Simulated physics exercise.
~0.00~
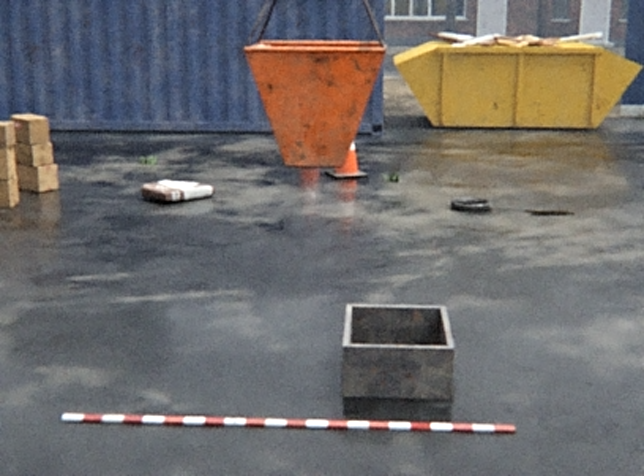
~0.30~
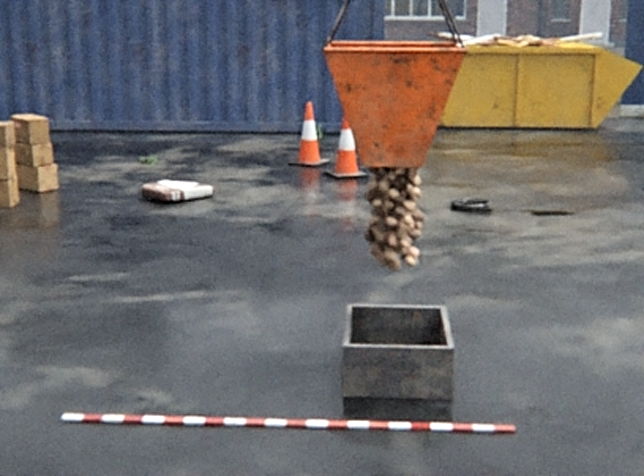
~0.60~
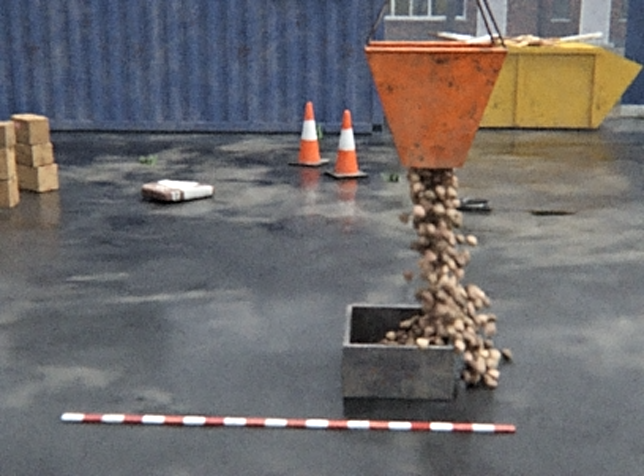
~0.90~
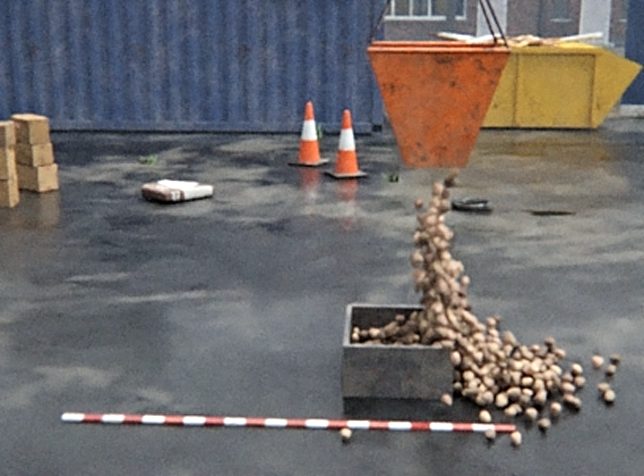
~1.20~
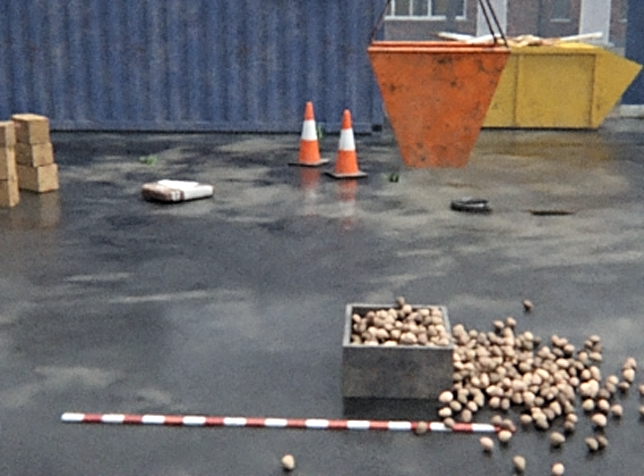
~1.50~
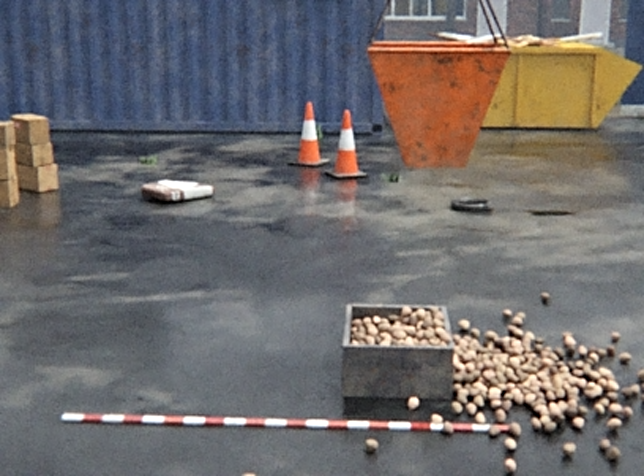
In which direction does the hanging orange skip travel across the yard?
The orange skip travels to the right, passing in front of the yellow container before coming to a stop.
